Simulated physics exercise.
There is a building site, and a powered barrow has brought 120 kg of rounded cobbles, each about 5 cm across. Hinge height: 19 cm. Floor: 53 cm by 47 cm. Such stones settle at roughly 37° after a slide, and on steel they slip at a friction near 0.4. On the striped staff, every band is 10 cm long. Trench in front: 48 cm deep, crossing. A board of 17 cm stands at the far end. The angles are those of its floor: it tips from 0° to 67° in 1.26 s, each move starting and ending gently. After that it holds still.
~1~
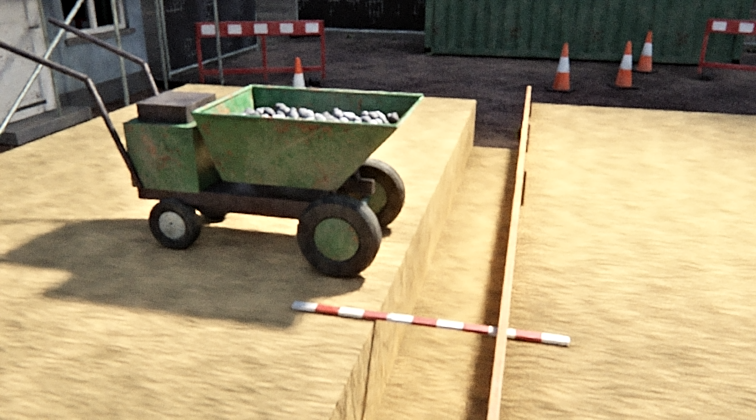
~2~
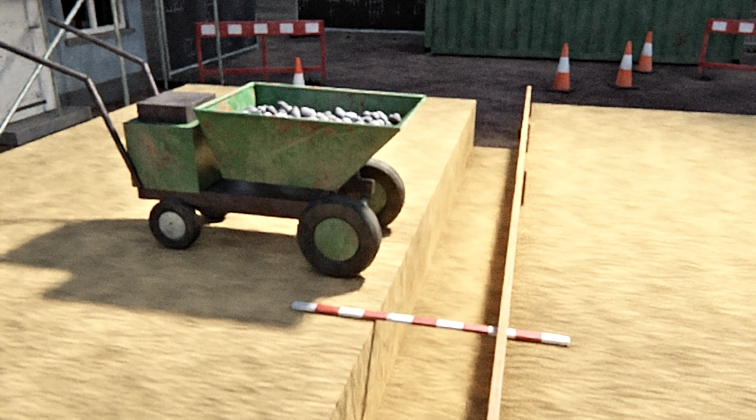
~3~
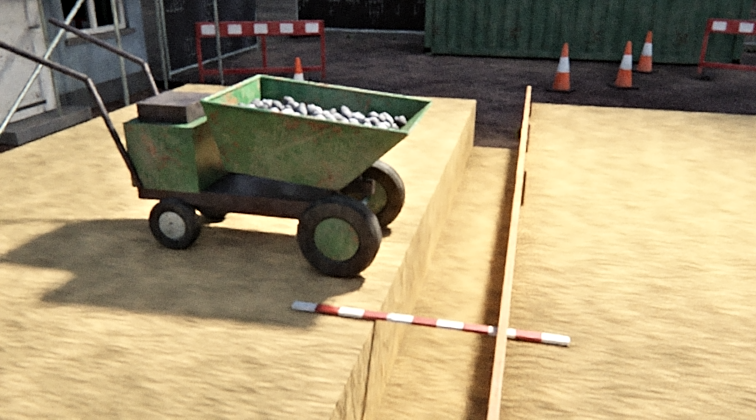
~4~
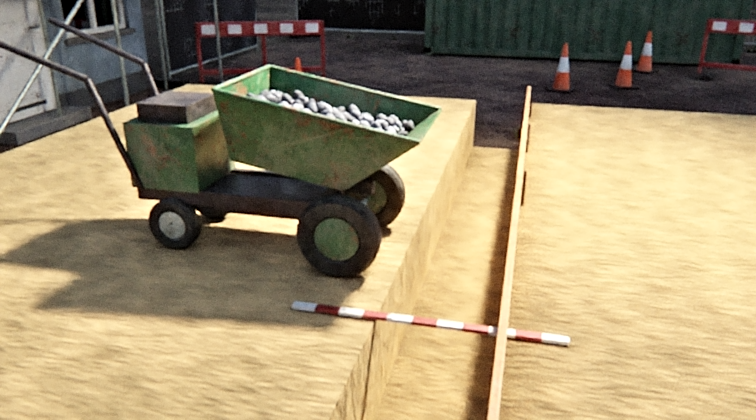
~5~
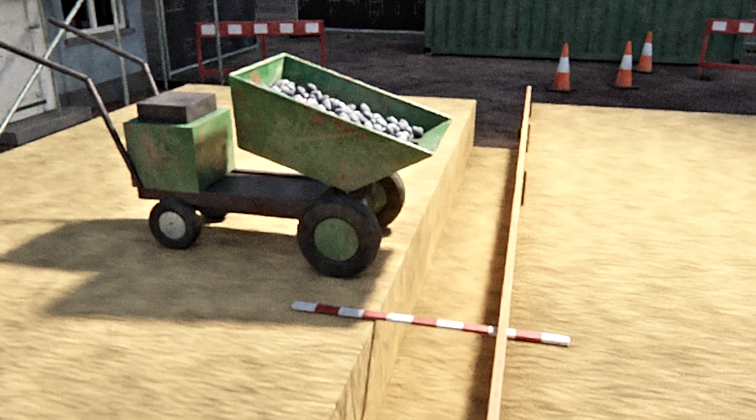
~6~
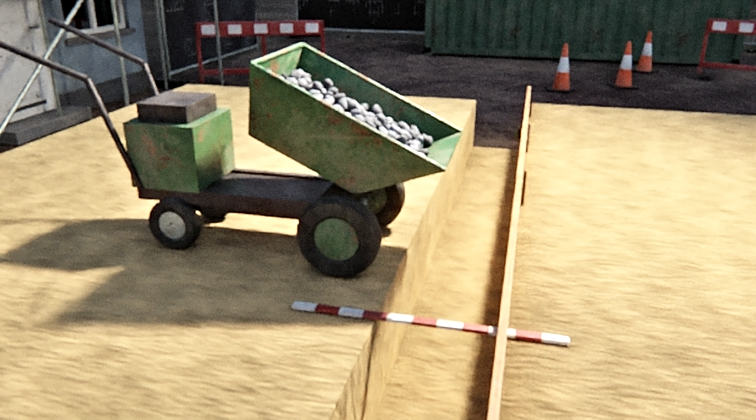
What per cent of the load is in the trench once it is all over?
79 %.
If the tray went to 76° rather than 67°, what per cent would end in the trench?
It would be near 90 per cent.
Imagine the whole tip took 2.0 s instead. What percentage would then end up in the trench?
I'd put it at some 85 in a hundred.
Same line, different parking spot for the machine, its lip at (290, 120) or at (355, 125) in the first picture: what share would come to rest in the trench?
Around 95% for the first place and 100% for the second.
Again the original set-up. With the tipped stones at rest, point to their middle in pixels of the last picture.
Look at roughly (478, 337).
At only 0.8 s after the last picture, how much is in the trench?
At that moment: Approx. 20 %.
Then, 0.4 s after the last picture the floor is at 56°, 100 % in the tray; the foremost stones are at (459, 201).
Then, 0.8 s after the last picture the floor is at 67°, 75 % in the tray, 18 % in the trench, 6 % past the trench; the foremost stones are at (553, 243).
Then, 1.2 s after the last picture the floor is at 67°, 41 % in the tray, 39 % in the trench, 20 % past the trench; the foremost stones are at (649, 275).
Then, 3.1 s after the last picture the floor is at 67°, 0 % in the tray, 79 % in the trench, 21 % past the trench; the foremost stones are at (730, 273).
